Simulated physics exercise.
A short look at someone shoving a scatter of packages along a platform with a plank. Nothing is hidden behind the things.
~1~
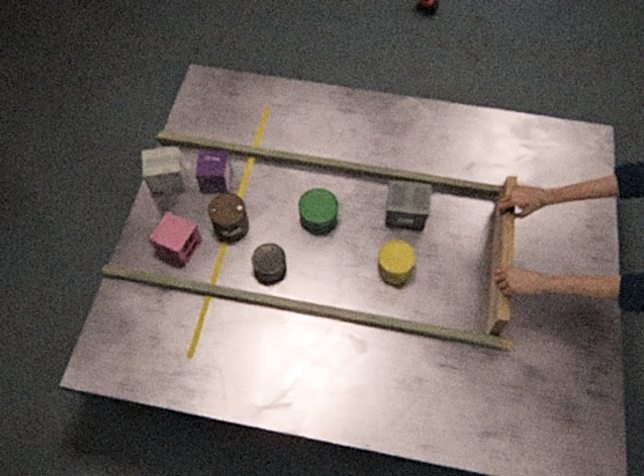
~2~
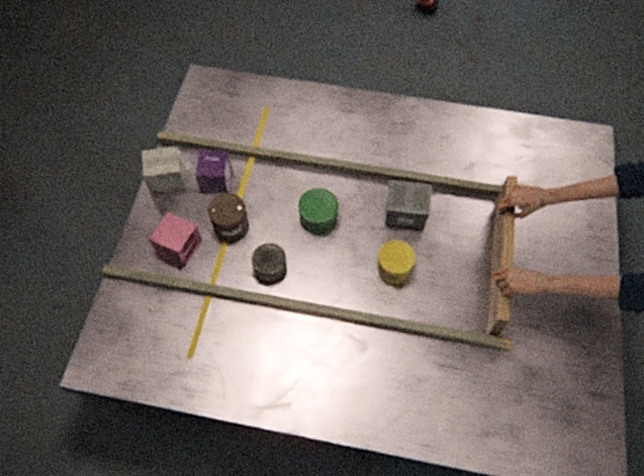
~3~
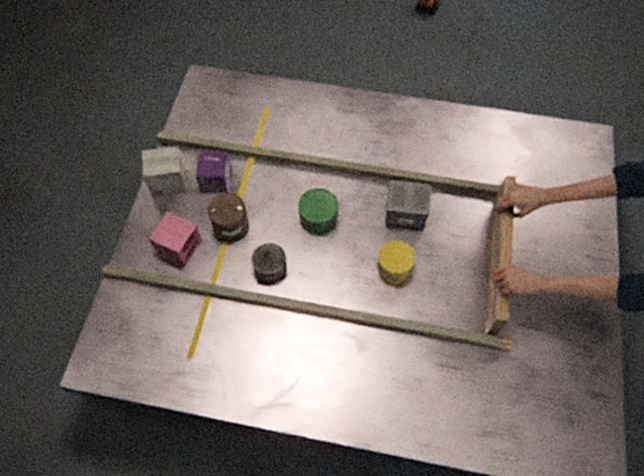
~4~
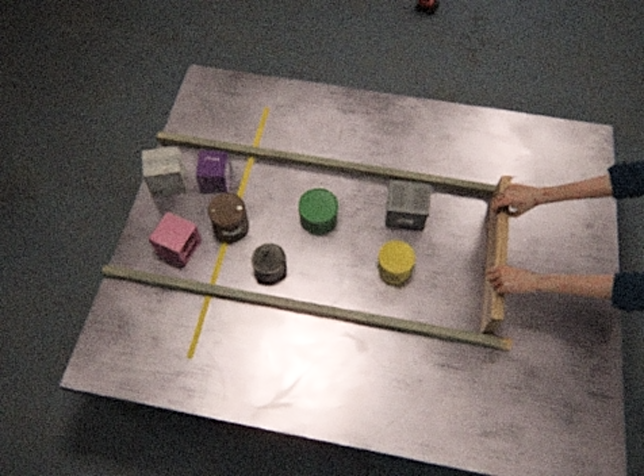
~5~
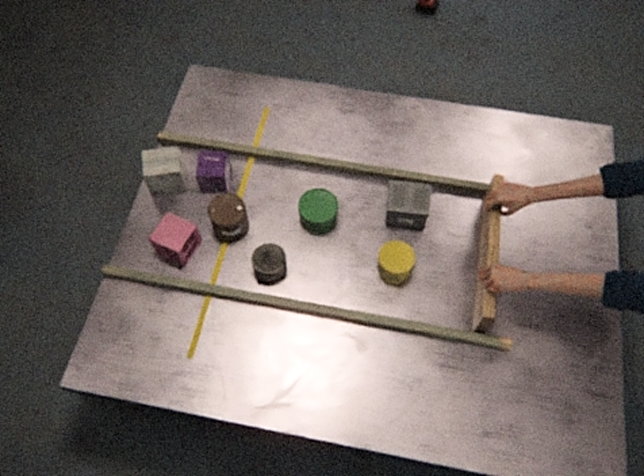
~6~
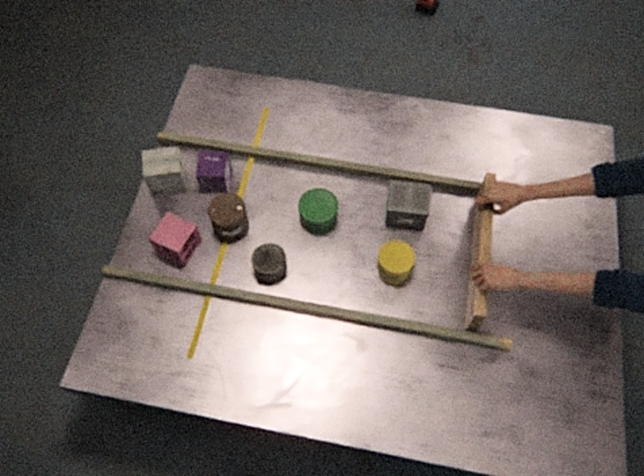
Two hands held a wooden plank at the right end of a railed platform and slid it slightly left toward the scattered boxes and round containers, which stayed still, with the plank not touching them.
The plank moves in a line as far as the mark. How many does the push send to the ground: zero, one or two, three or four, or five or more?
Here the number that fall off is zero.
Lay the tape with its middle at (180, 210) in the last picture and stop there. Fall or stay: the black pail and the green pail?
The black pail survives; the green pail is kept.
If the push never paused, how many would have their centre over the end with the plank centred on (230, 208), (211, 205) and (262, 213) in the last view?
Past the end: 0, 1 and 0.
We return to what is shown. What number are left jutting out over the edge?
That would be 1.
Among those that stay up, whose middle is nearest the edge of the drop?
The white parcel.
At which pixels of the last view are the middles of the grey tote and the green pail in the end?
About (224, 170), and the other about (215, 202).
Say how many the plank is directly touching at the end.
4 of them.
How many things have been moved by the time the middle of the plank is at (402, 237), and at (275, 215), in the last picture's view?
At the one place 2, at the other 5.
Soon after, none off yet; white parcel at rest near (165, 172); pink crate at rest near (176, 240); purple box at rest near (214, 172).
At rest, the number that fall off is zero.
